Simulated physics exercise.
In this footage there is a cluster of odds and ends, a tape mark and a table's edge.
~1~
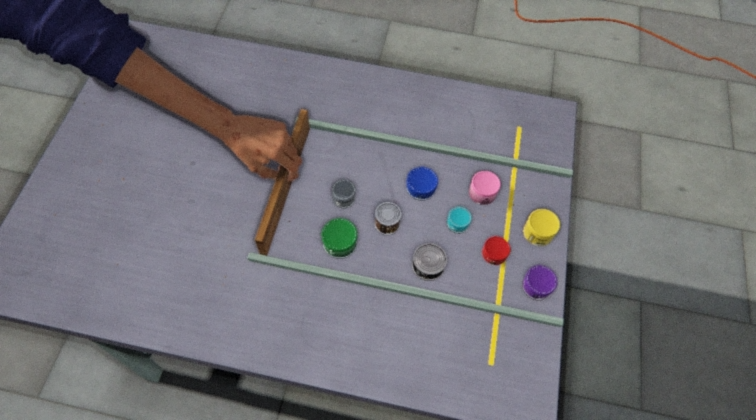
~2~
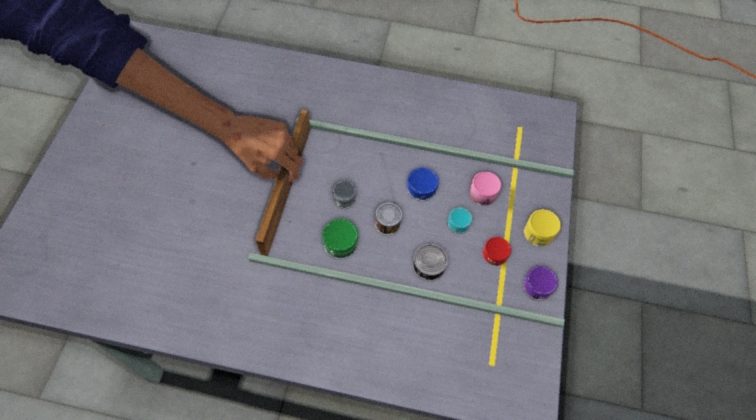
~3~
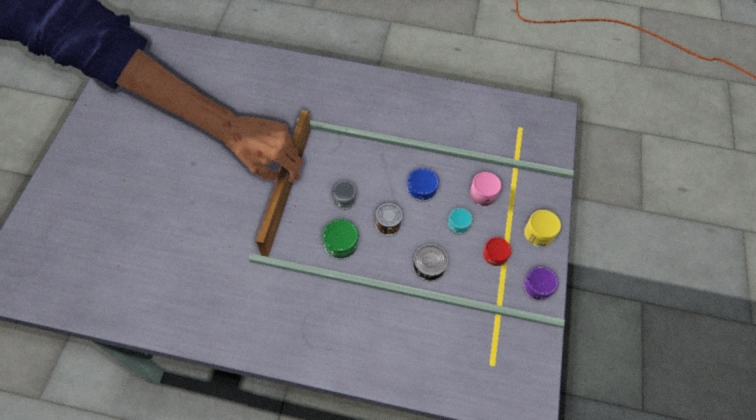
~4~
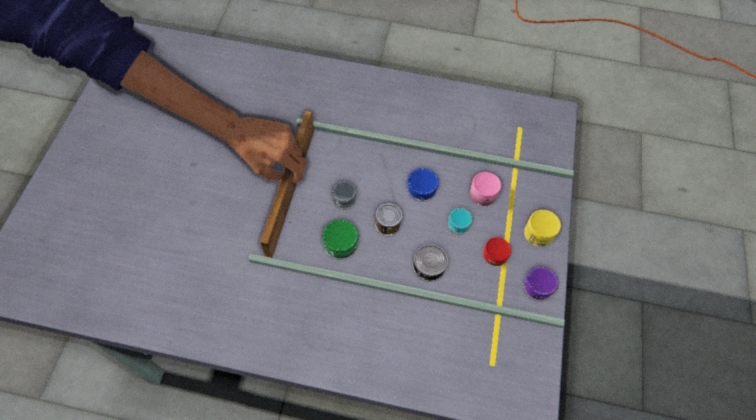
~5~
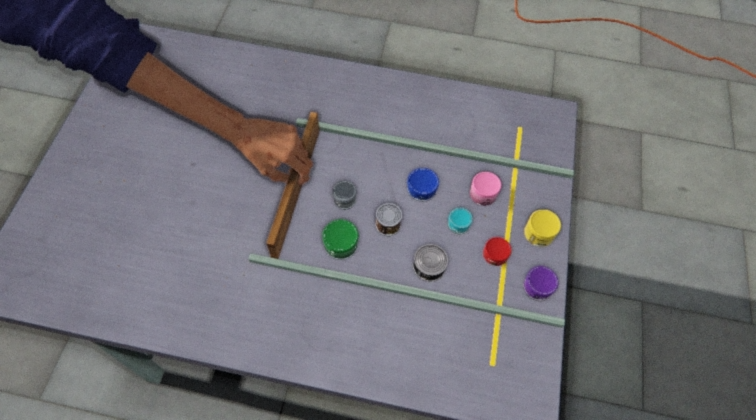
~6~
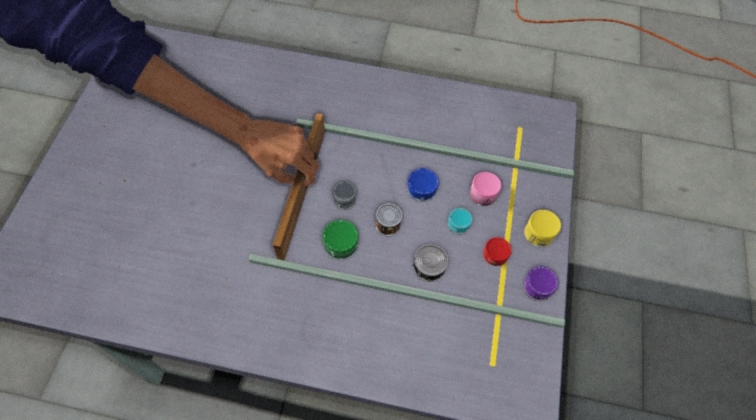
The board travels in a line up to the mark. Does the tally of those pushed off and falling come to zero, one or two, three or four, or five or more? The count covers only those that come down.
It comes to one or two.
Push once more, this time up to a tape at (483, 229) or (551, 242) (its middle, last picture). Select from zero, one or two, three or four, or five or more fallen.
Count by try - none at all; at least five.
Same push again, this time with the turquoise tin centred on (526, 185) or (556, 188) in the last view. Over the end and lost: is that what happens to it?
In the two tries the turquoise tin is not knocked off and is not knocked off, in that order.
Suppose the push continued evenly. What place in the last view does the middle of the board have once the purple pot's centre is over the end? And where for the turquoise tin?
(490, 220) and (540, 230), more or less.
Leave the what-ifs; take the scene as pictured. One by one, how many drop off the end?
Count of fallen: 1.
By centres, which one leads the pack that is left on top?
The yellow tub finishes nearest.
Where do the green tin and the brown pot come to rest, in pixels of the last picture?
Final positions - green tin around (522, 279), brown pot around (521, 249).
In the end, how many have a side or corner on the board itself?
That makes 4.
Soon after, none off yet; purple pot at rest near (540, 284); yellow tub at rest near (542, 229); red tub at rest near (497, 252).
After that, none off yet; purple pot moving near (547, 285); yellow tub at rest near (542, 229); red tub moving near (505, 256).
In the end, the number that fall off is one or two; gone, purple pot.
